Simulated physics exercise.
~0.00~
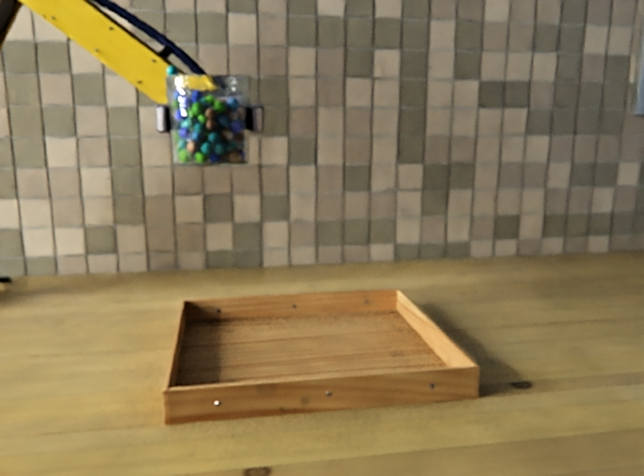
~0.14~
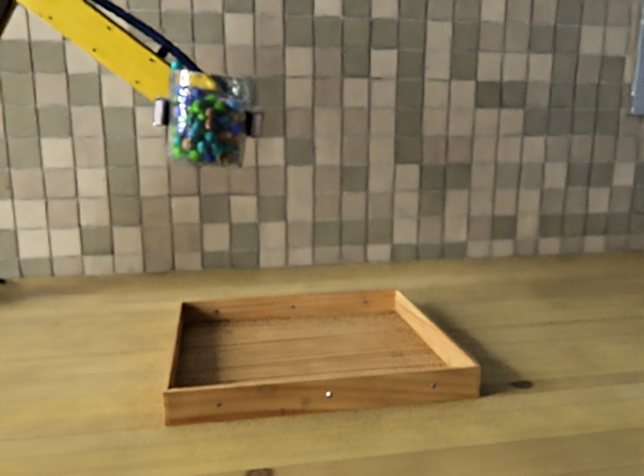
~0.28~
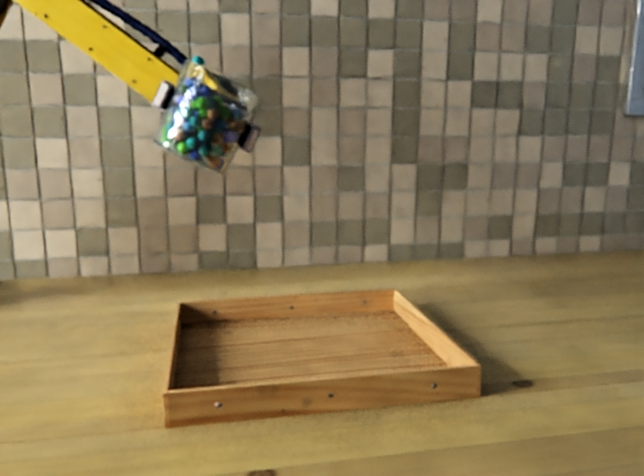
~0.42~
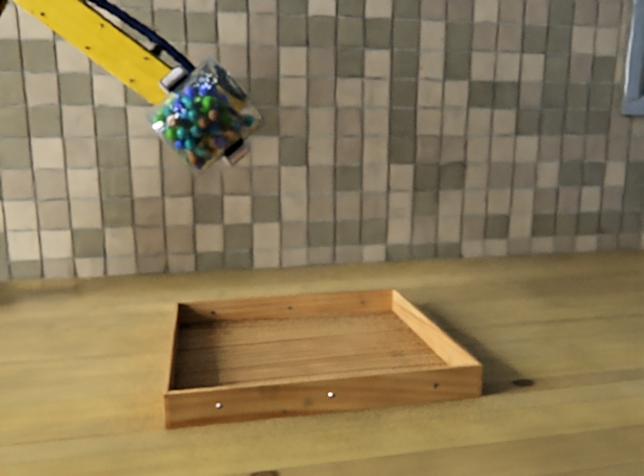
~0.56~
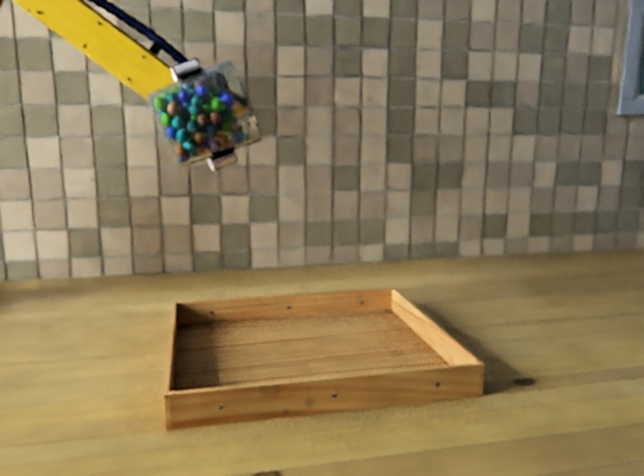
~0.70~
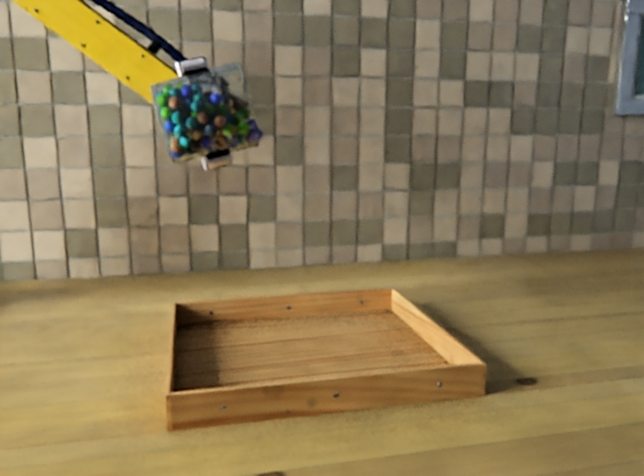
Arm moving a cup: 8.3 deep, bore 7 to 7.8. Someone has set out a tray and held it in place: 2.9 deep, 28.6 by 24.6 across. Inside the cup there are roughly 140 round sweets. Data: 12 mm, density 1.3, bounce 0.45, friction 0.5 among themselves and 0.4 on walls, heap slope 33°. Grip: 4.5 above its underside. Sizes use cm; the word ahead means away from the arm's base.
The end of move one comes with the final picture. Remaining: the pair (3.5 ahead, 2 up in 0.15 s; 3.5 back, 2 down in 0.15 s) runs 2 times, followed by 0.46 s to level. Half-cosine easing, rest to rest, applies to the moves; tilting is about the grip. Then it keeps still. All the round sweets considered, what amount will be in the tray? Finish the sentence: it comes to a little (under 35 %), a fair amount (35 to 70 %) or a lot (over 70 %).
It comes to a fair amount.
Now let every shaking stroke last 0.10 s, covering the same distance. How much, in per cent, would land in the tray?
Then roughly 85 percent.
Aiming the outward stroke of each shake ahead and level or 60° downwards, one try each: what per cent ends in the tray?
About 45 and 5 per cent.
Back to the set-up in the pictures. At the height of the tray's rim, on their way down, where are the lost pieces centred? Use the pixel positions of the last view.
(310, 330).
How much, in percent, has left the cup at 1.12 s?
35 %.
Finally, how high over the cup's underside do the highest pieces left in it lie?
I'd put it at close to 5.0 centimetres.
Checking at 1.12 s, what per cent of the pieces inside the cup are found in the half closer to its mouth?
Near 50 %.
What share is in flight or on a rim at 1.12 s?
I'd put it near 8 per cent.
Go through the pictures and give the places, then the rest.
The first picture shows cup middle at (210, 123), level; upper third of the load around (208, 111), from x 175 to 240, top at y 70; 142 in the cup.
The second picture shows cup middle at (209, 122), tilted 7° forward; upper third of the load around (207, 111), from x 175 to 240, top at y 65.
The third picture shows cup middle at (206, 121), tilted 27° forward; upper third of the load around (202, 111), from x 165 to 240, top at y 60.
The fourth picture shows cup middle at (204, 119), tilted 50° forward; upper third of the load around (198, 105), from x 160 to 245, top at y 90.
The fifth picture shows cup middle at (203, 117), tilted 70° forward; upper third of the load around (197, 102), from x 160 to 240, top at y 85.
The sixth picture shows cup middle at (204, 115), tilted 77° forward; upper third of the load around (193, 103), from x 160 to 255, top at y 90; 142 in the cup.
By 1.12 s, tilted 77° forward, highest piece 28 above the table; 94 in the cup, 37 in the tray, 11 in flight or on a rim.
By 1.55 s, tilted 34° forward, highest piece 28 above the table; 74 in the tray, 62 in the cup, 3 on the table or floor, 3 in flight or on a rim.
By 1.96 s, level, highest piece 27 above the table; 76 in the tray, 62 in the cup, 4 on the table or floor.
By 3.01 s, level, highest piece 27 above the table; 76 in the tray, 62 in the cup, 4 on the table or floor.
Final count, 76 in the tray, 62 in the cup, 4 on the table or floor. That is 54 % in the tray.
